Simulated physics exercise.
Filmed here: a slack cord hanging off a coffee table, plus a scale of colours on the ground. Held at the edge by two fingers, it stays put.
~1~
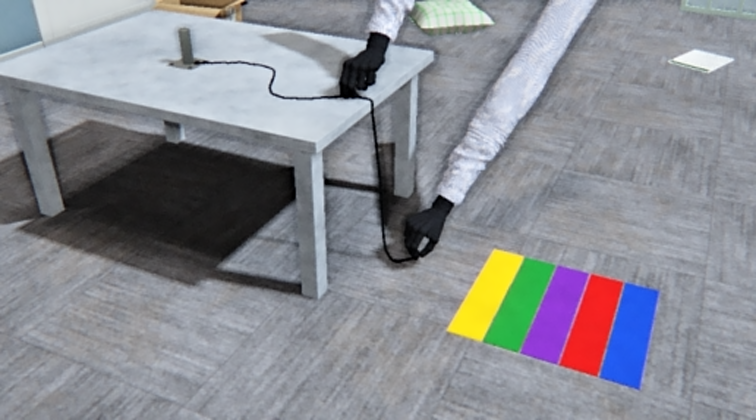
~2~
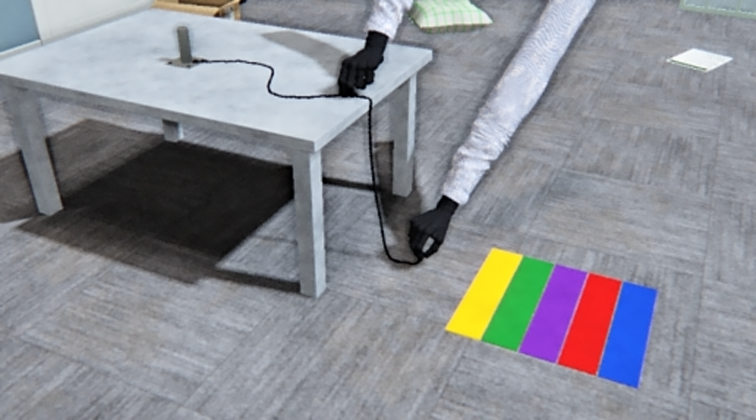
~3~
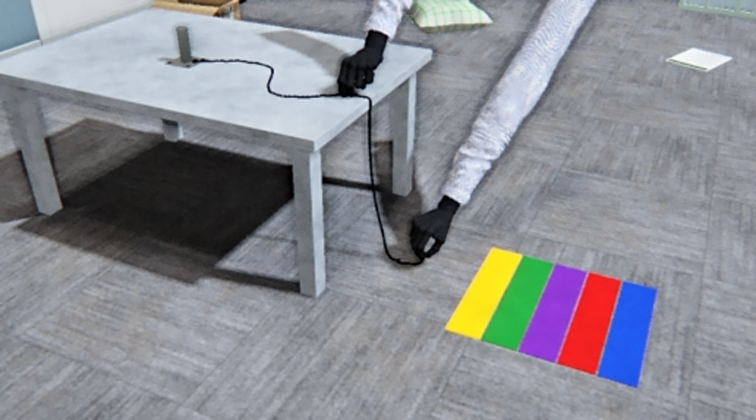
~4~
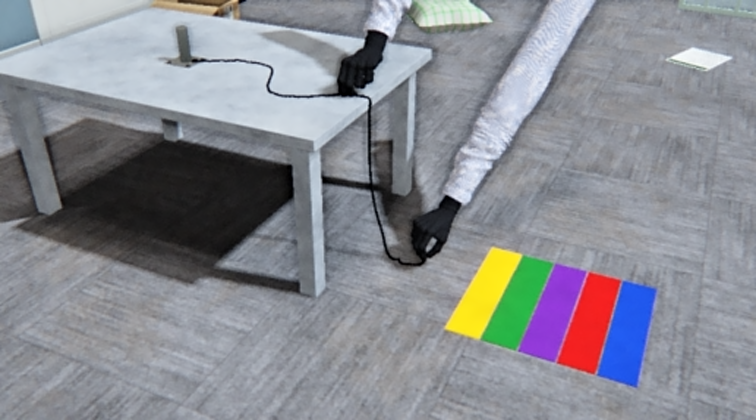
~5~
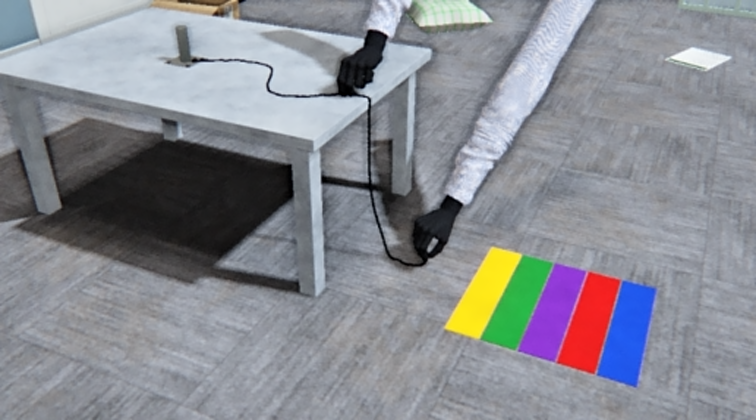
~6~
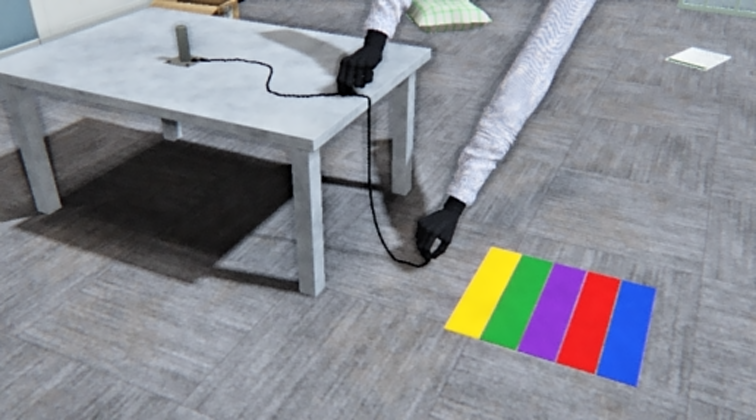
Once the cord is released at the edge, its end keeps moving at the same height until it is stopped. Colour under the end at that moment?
Red.
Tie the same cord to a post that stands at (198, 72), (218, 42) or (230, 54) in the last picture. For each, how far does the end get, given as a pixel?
Pixels, try by try: About (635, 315), (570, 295), (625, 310).
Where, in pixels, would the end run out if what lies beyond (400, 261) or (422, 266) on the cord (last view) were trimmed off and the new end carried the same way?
Estimated pixels: (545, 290) then (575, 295).
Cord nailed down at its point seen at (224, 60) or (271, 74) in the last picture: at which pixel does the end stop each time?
Pixel positions per try: (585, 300); (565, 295).
Early on, end near (539, 287); over green.
Midway, end near (574, 296); over purple.
At the end of the slack, end near (595, 302); over red. It halts on the red strip.
